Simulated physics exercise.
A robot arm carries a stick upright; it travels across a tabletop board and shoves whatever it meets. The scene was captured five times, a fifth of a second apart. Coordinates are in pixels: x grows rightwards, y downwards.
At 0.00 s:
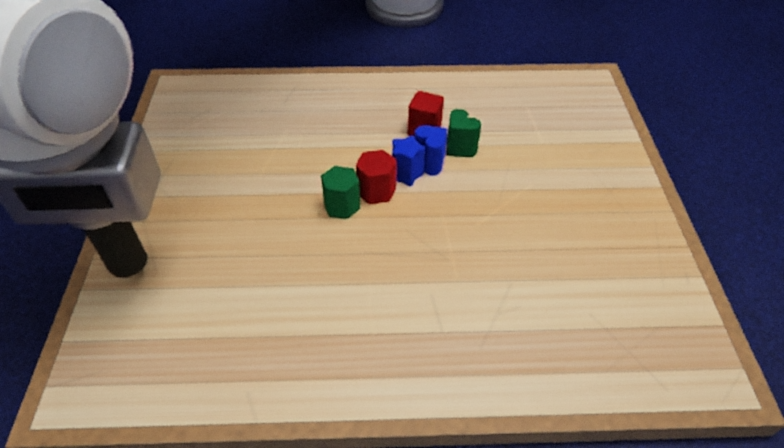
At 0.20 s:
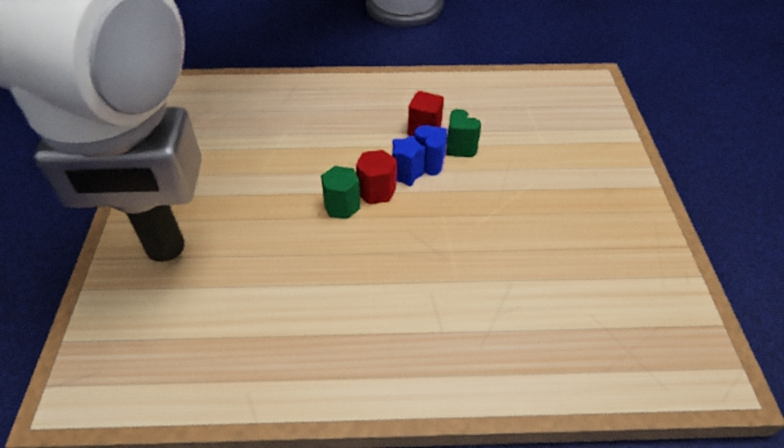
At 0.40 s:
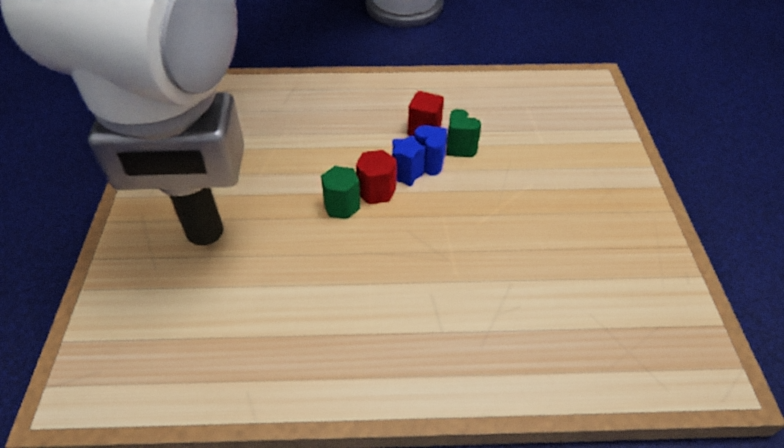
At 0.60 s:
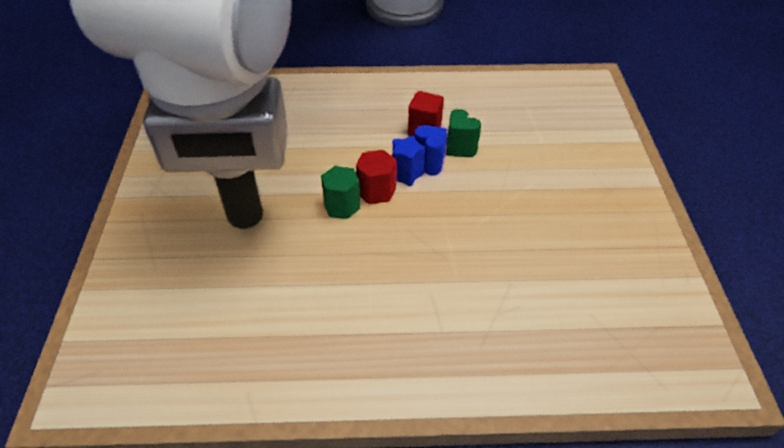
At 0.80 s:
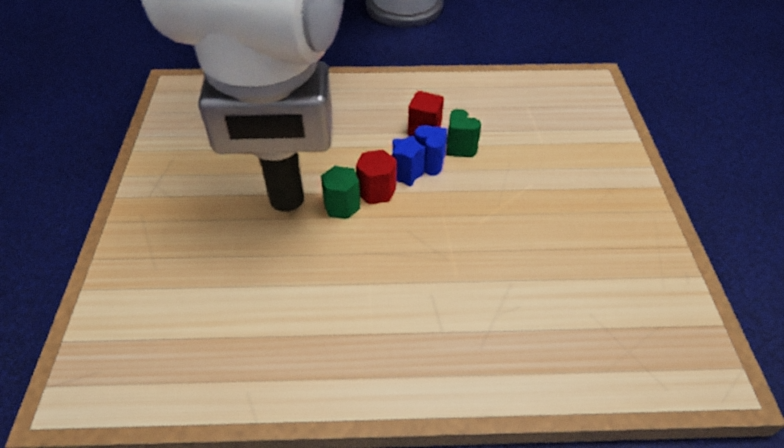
A robot arm with a dark stick moved right and slightly away across a wooden board, drawing close to a green hexagonal block at the end of a row of colored blocks, which stayed still.
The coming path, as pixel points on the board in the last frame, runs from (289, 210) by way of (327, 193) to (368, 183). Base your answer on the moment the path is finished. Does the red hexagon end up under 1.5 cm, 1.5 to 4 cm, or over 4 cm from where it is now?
1.5 to 4 cm.
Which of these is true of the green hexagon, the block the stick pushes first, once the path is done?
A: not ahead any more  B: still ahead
Letter A.
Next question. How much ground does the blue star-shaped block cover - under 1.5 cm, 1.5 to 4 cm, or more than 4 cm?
By the end of the path, it will have gone short of 1.5 cm.
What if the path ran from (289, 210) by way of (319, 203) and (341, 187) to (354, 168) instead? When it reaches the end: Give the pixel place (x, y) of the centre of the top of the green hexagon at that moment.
It should be at about (362, 181).
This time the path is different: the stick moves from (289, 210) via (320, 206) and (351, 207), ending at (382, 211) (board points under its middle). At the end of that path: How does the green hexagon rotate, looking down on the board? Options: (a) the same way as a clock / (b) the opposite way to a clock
I choose a.
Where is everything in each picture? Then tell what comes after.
In the first picture, stick's lower end (129, 264); green hexagon (340, 178); red hexagon (376, 162); blue star-shaped block (407, 146); blue heart (433, 134).
In the second picture, stick (166, 249); blocks still.
In the third picture, stick (206, 233); blocks still.
In the fourth picture, stick (246, 217); blocks still.
In the fifth picture, stick (287, 200); green hexagon (340, 178); red hexagon (376, 162); blue star-shaped block (407, 146); blue heart (433, 134).
What follows on the original path. Halfway along, stick (326, 183); green hexagon (353, 178), turned 40° clockwise; red hexagon (381, 161).
At the end, stick (368, 173); green hexagon (362, 182), turned 85° clockwise; red hexagon (401, 164); blue star-shaped block (412, 142); blue heart (436, 133).
